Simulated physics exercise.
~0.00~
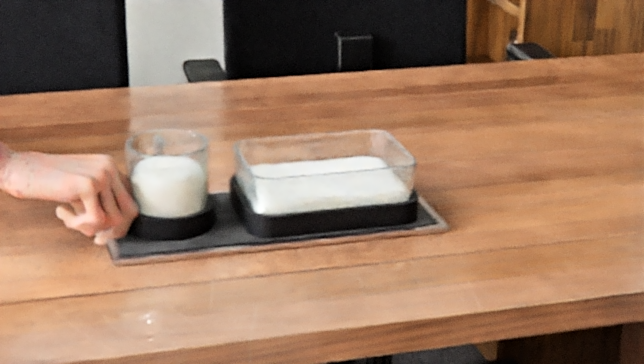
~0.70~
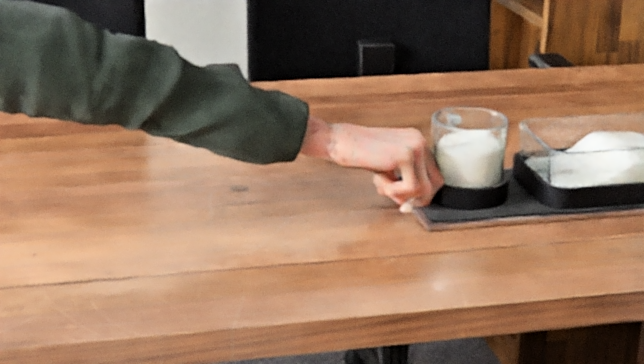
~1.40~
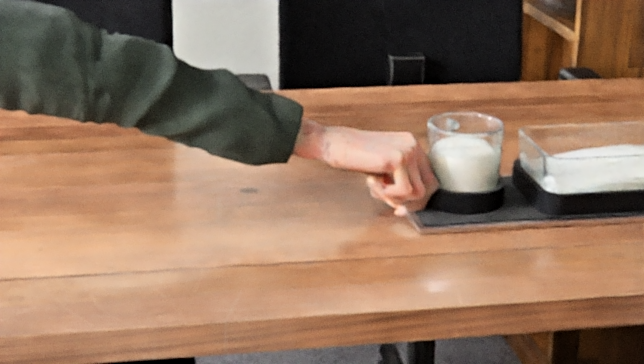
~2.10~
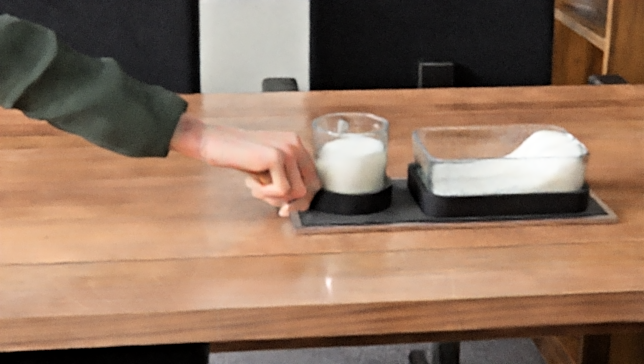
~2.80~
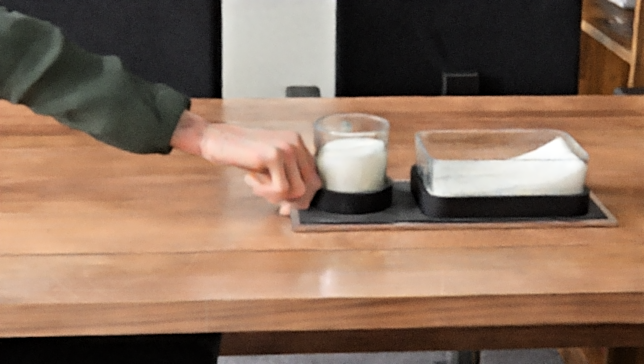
At a wooden table, a green-sleeved arm moving a tray of milk right, then back left, the milk sloshing before it rests.
